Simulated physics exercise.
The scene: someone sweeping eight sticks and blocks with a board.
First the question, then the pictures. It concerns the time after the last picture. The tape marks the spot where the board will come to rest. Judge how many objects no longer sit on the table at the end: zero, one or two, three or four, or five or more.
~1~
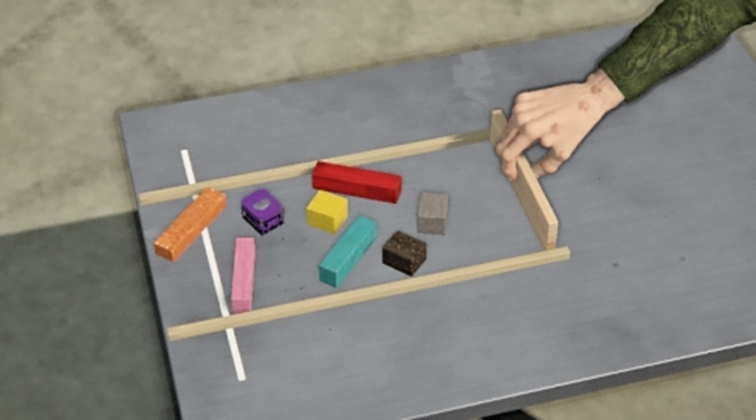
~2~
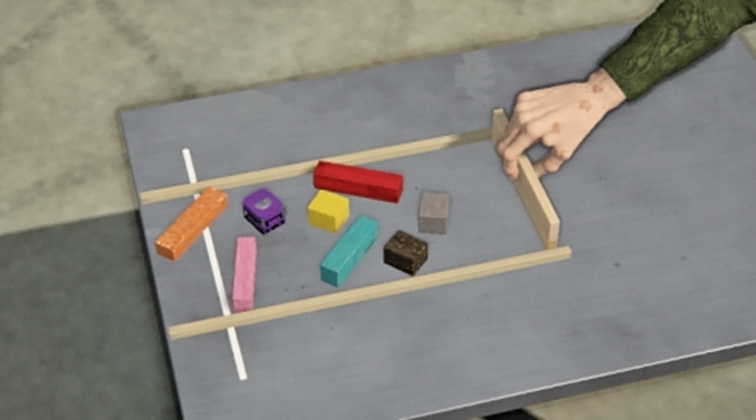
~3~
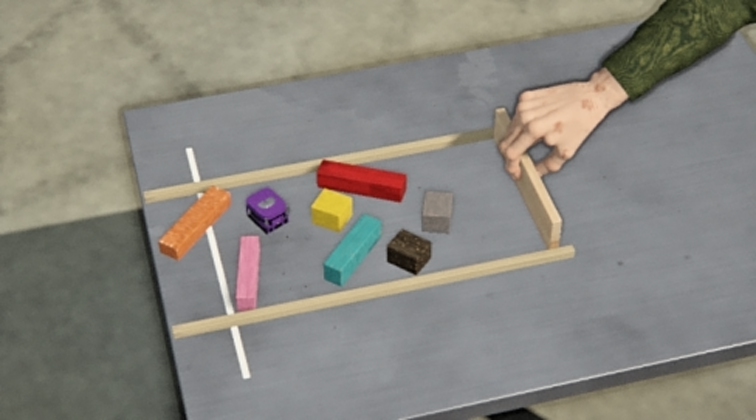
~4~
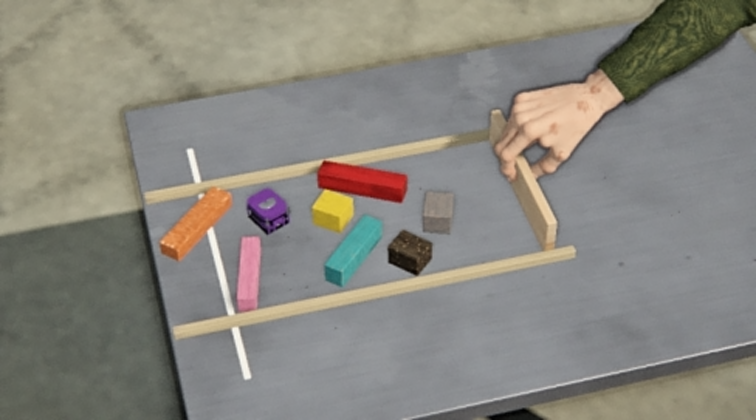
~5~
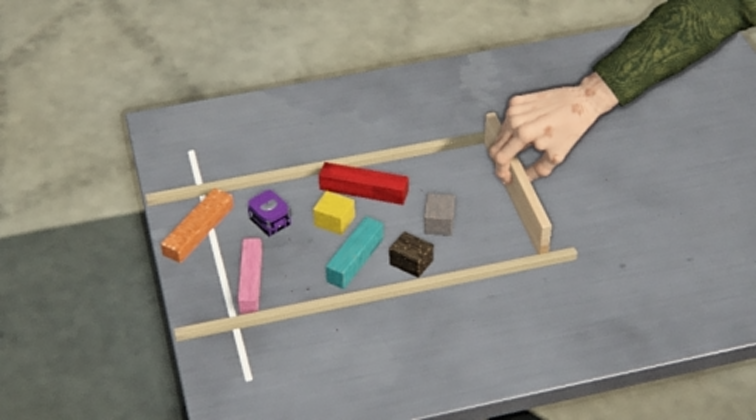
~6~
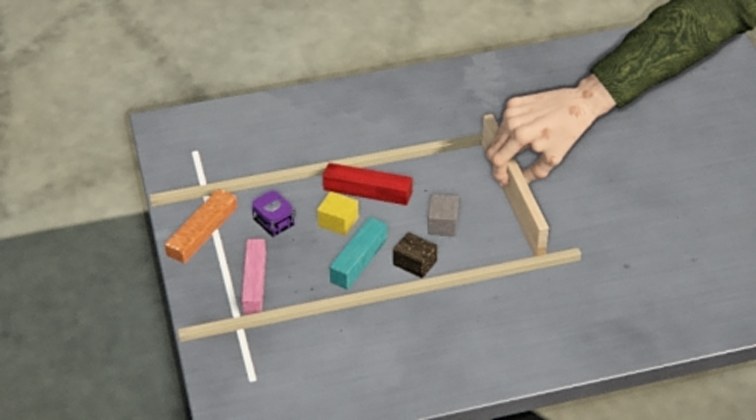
No longer on the table: One or two.
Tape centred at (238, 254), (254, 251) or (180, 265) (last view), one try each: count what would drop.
Try by try, 1, 1 and 6.
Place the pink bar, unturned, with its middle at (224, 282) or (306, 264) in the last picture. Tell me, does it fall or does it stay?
So in the first try it is not lost, and in the second it is not lost.
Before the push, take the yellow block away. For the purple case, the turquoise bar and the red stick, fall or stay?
Note: Purple case is on by the end; turquoise bar is on by the end; red stick is on by the end.
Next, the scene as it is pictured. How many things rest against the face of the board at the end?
3.
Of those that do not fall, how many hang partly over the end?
3.
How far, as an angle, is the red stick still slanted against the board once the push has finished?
Roughly 50° out of line.
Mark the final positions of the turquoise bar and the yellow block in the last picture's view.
Result: One at about (190, 288), the other at about (185, 242).
Soon after, none off yet; orange bar at rest near (202, 226); pink bar at rest near (254, 276); purple case at rest near (273, 214).
Then, none off yet; orange bar moving near (194, 232); pink bar at rest near (254, 276); purple case moved about its own width near (244, 218).
At rest, the number that fall off is one or two; fallen, orange bar.
